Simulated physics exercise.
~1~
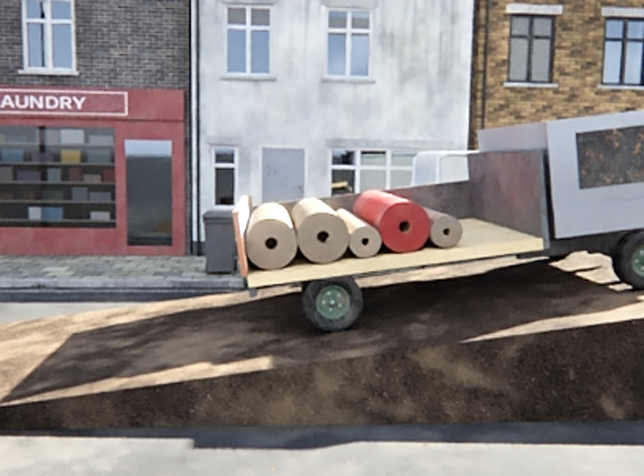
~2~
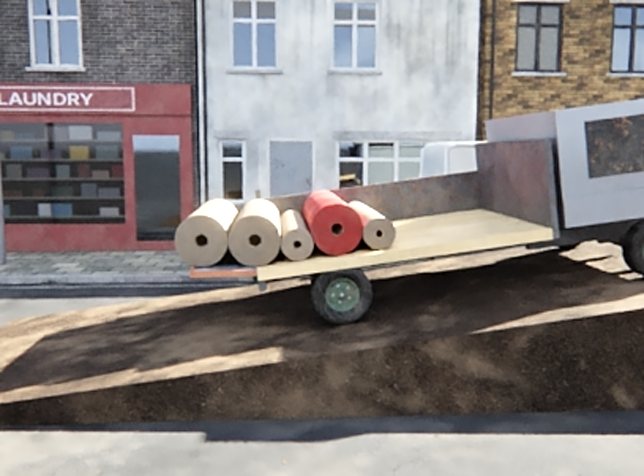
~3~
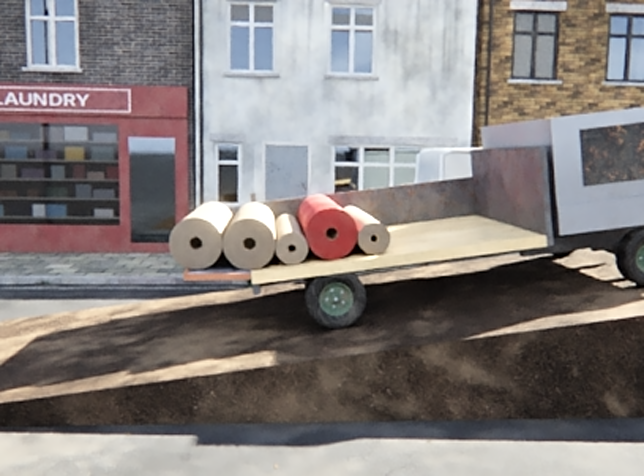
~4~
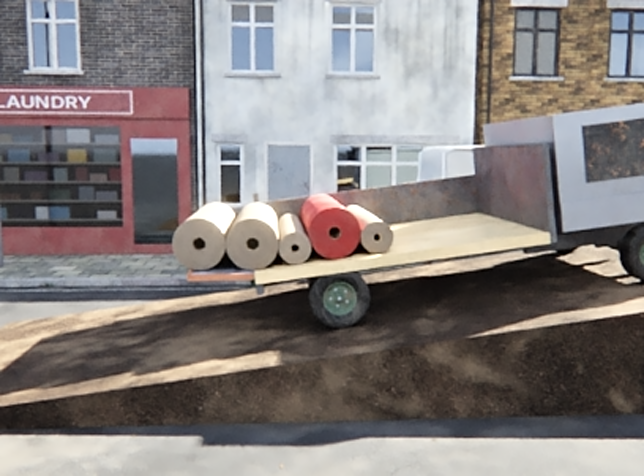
On a dirt slope falling to the left, in front of a laundry and a pale building, a pick-up stands with its open bed facing downhill. Five rolls, one of them red and the rest beige or brownish, lie side by side near the low end of the bed, behind the raised tailgate. The tailgate drops open, and the rolls shift left together, the leading ones moving out onto it. There they stop, bunched in a row, while the view sways slightly. At the end, the red roll rests still over the bed, and none has fallen off.
